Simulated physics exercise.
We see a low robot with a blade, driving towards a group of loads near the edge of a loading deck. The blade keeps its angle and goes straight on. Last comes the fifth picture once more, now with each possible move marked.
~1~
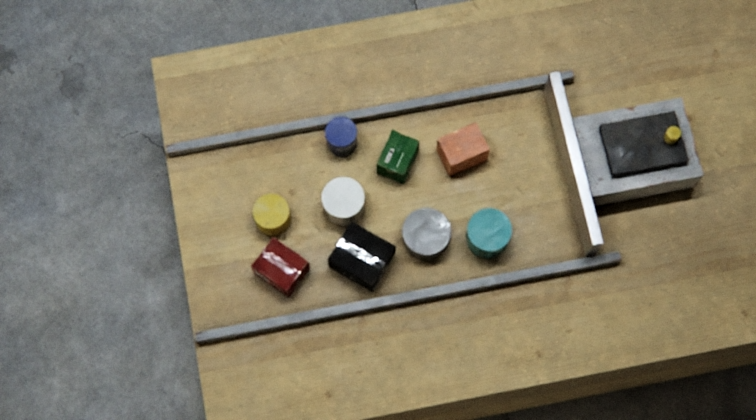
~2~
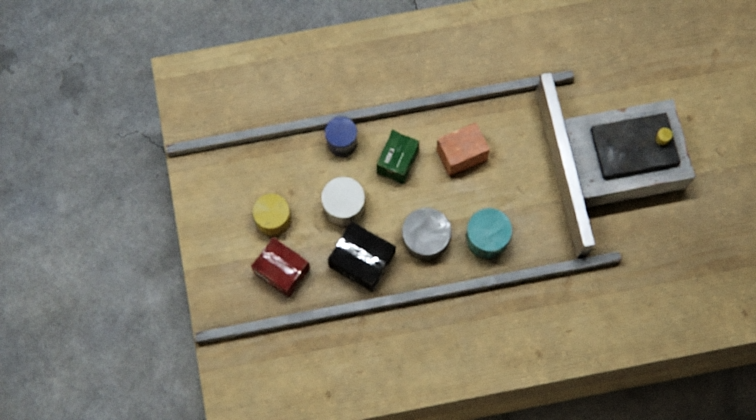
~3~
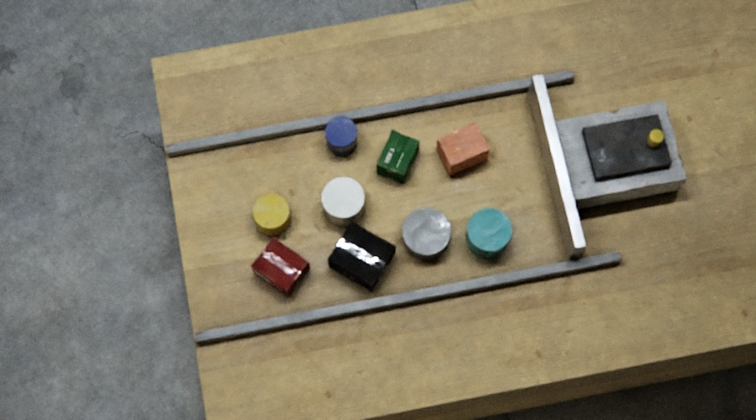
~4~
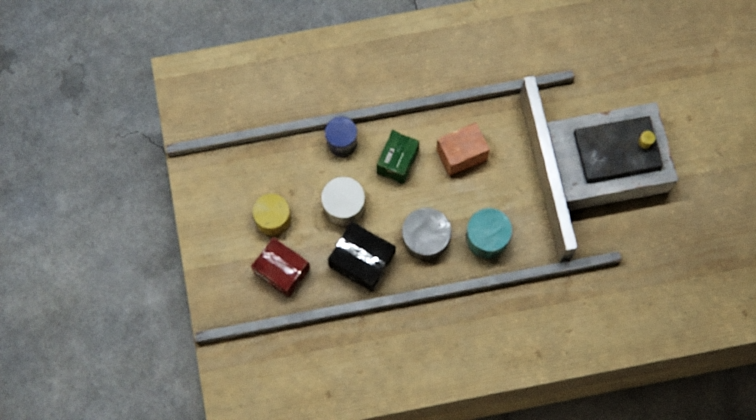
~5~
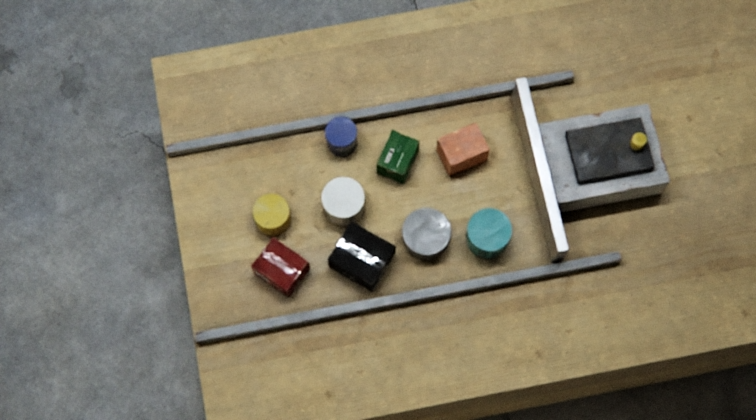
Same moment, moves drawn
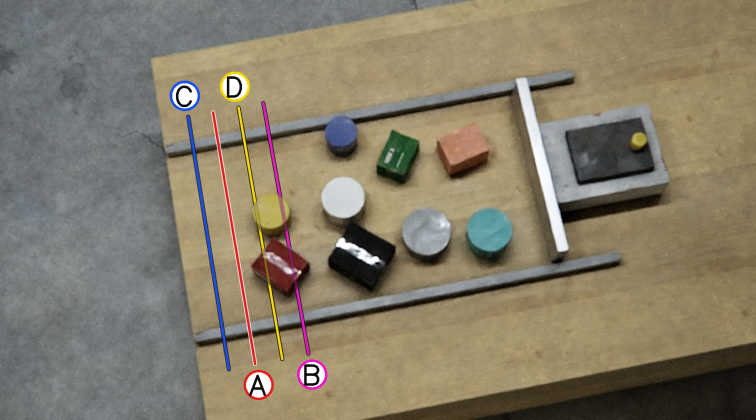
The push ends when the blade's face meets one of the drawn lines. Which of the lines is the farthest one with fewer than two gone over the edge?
It should halt at B.
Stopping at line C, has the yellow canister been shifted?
By then, yes.
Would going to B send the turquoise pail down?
No.
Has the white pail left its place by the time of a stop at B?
Yes.
On the copy, A at (234, 234); B at (285, 225); C at (208, 239); D at (260, 229).
On B. First, robot (513, 168); turquoise pail (433, 245); green parcel (378, 162).
Then, robot (420, 185); red parcel (244, 258); yellow canister (249, 214).
Finally, robot (350, 199); yellow canister (188, 206); red parcel (200, 252); none fallen.
By contrast, A drops five; C drops five; D drops two.
